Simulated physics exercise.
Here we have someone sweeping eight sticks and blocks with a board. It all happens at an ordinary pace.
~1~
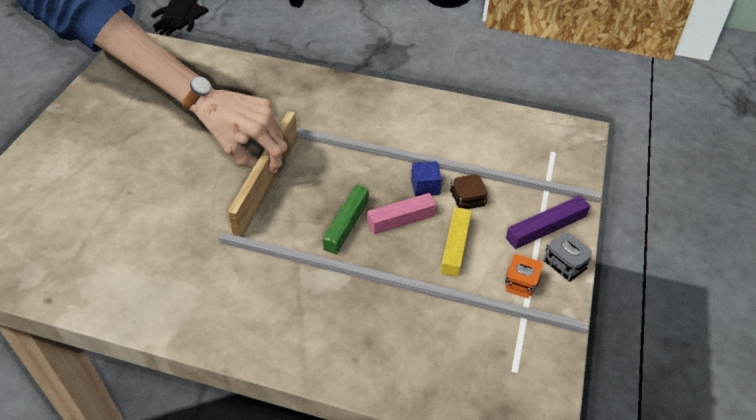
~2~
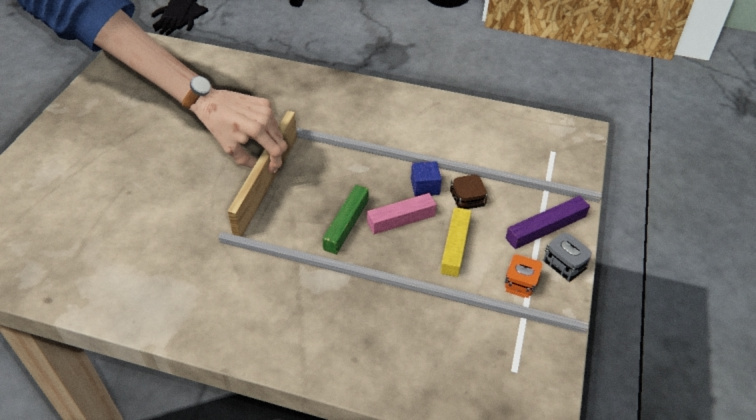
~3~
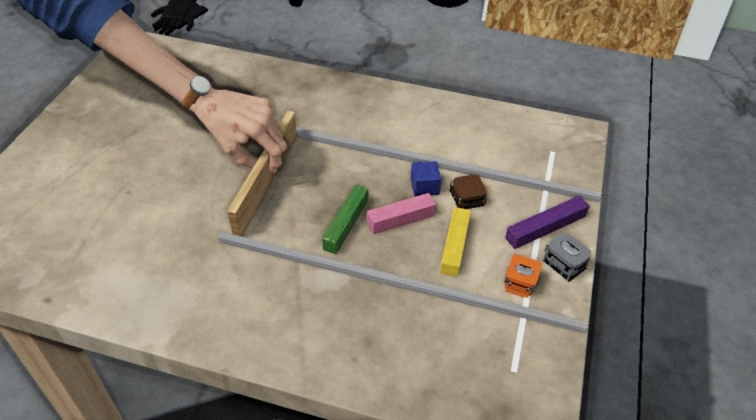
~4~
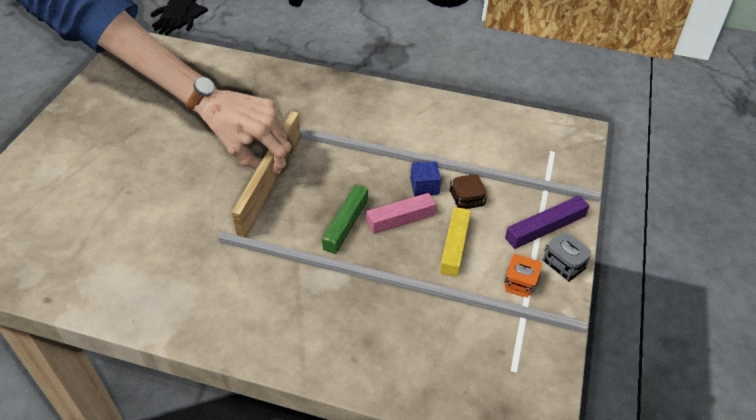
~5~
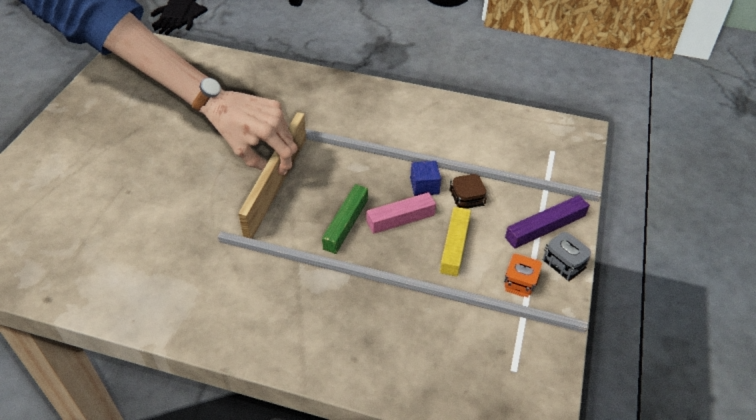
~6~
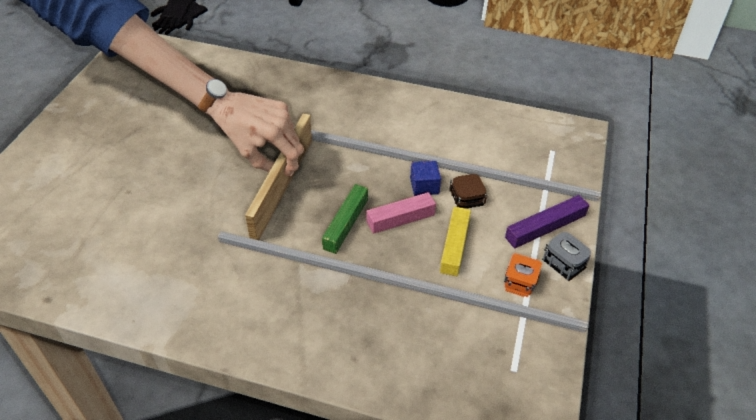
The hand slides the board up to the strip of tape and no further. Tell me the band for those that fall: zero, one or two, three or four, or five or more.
As it turns out, the number that fall off is three or four.
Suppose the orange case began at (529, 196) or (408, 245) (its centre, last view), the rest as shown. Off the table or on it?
The orange case is lost; stays on.
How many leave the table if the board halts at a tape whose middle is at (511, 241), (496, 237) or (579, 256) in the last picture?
The counts: 1, 0 and 6.
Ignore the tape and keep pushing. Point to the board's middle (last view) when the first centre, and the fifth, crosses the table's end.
About (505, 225), then (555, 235).
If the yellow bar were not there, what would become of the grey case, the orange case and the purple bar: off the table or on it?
The grey case goes over; the orange case is kept; the purple bar goes over.
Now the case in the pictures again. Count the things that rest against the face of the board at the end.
It touches 2.
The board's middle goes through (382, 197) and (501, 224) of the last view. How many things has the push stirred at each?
By then 2, and 8.
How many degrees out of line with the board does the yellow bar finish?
Near 0 degrees.
Early on, none off yet; grey case at rest near (567, 255); purple bar at rest near (548, 221); orange case at rest near (522, 276).
A while later, none off yet; grey case travelled a little near (585, 263); purple bar travelled a little near (575, 227); orange case travelled about its own width near (559, 284).
Finally, the number that fall off is three or four; lost, orange case, purple bar and grey case.
